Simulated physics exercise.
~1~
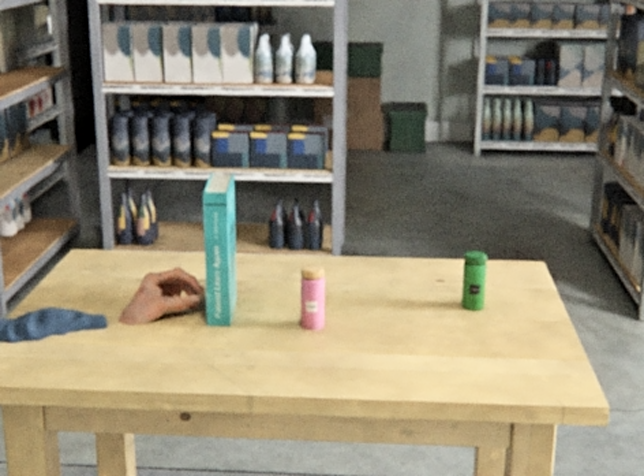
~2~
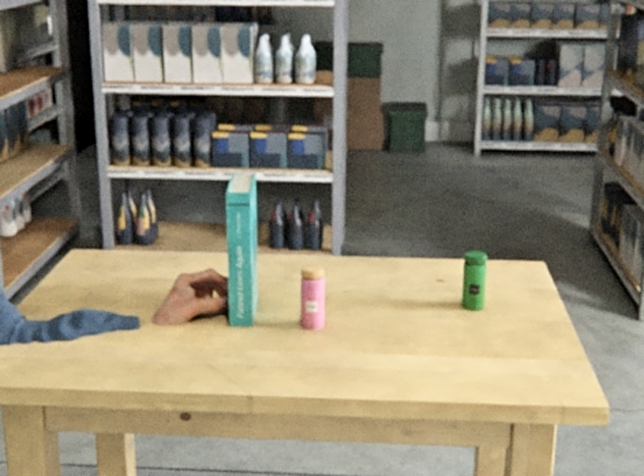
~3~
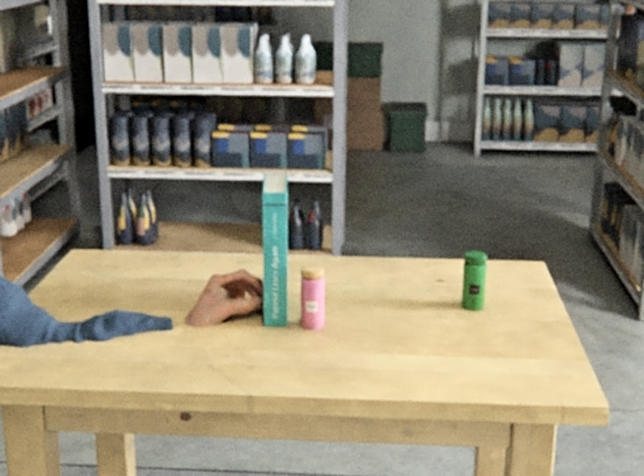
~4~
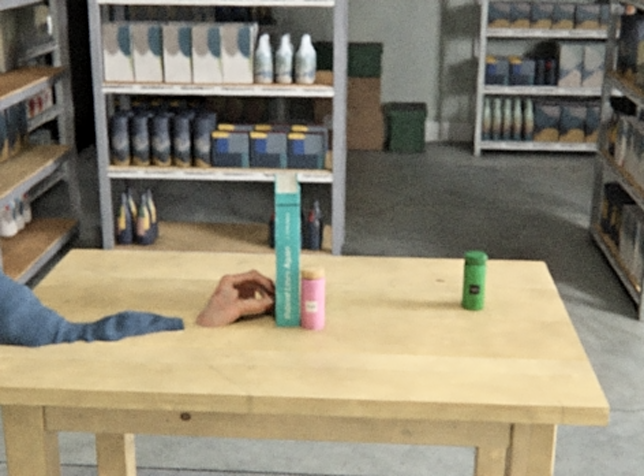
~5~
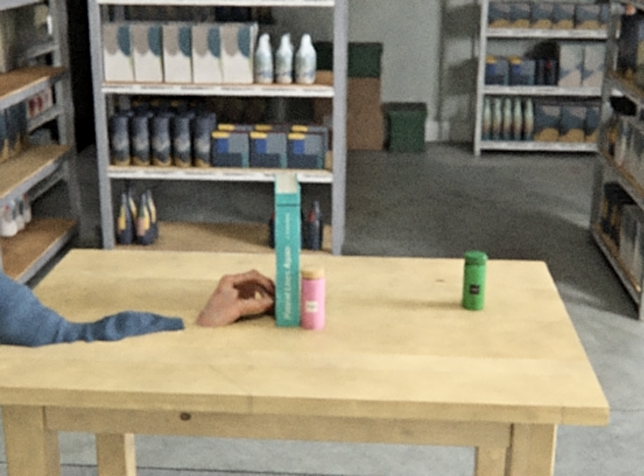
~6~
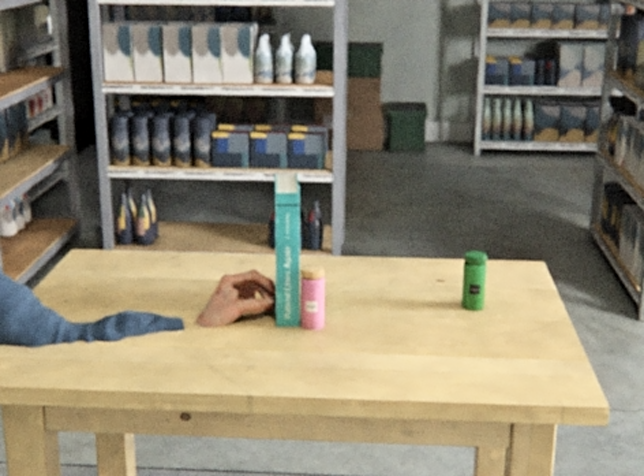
In a storeroom or shop with stocked metal shelves, a bare wooden table is seen from the front and slightly above by a still camera. A tall turquoise book stands upright left of centre, with a small pink shaker to its right and a green shaker farther right. A hand in a blue sleeve reaches in from the left and pushes the book to the right. The book slides upright across the tabletop until it is right beside the pink shaker, where the hand stops. All three things remain standing, the hand still at the book and both shakers in their original places.
